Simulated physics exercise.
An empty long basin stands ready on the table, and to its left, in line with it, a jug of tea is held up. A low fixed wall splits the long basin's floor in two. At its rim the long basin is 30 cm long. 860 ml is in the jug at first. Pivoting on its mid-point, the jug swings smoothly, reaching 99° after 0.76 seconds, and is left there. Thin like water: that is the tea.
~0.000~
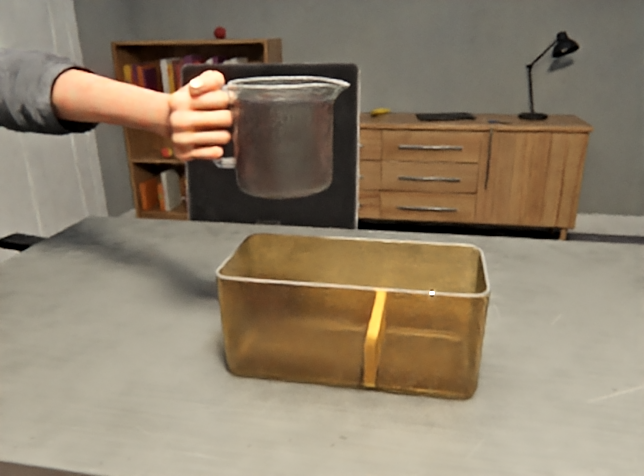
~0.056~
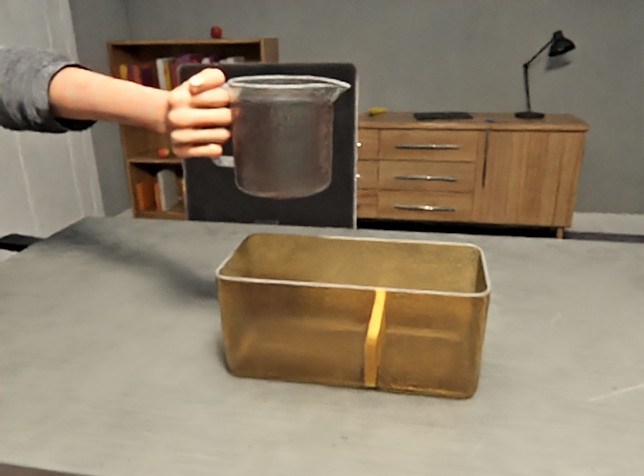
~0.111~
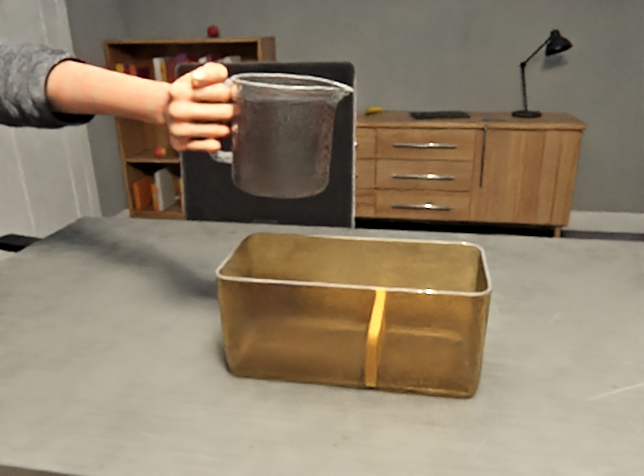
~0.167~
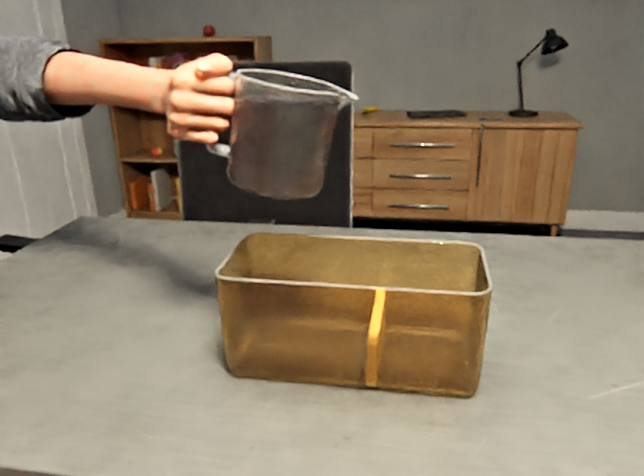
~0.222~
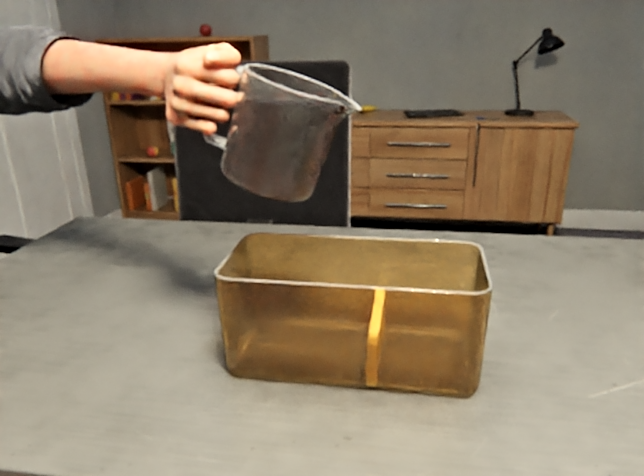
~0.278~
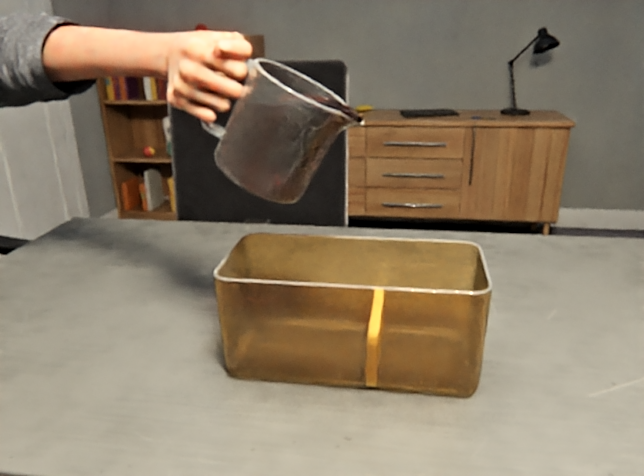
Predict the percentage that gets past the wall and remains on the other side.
The other side holds about 85 % in the end.
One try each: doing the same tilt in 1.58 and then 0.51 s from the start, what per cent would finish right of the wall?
85 per cent first, 85 per cent second.
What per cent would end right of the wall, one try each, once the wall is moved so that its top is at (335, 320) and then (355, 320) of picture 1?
95 then 95 %.
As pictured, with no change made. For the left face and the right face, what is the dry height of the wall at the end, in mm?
Left about 52 mm, right about 6 mm.
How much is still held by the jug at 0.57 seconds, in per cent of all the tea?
Around 62 percent.
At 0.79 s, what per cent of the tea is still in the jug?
Remaining share: Approx. 20 %.
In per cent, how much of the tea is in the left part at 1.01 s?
That share comes to around 7 in a hundred.
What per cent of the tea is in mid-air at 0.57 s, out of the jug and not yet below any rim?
Around 24 in a hundred.
By 0.57 s the tilt is 85° and 61 per cent is still to pour, 0 is left of the wall and 14 right of it.
By 0.79 s the tilt is 99° and 19 per cent is still to pour, 3 is left of the wall and 61 right of it.
By 1.01 s the tilt is 99° and 5 per cent is still to pour, 7 is left of the wall and 82 right of it.
By 1.26 s the tilt is 99° and 1 per cent is still to pour, 11 is left of the wall and 85 right of it.
At rest 13 per cent lies left of the wall, 85 right of it and 2 outside.
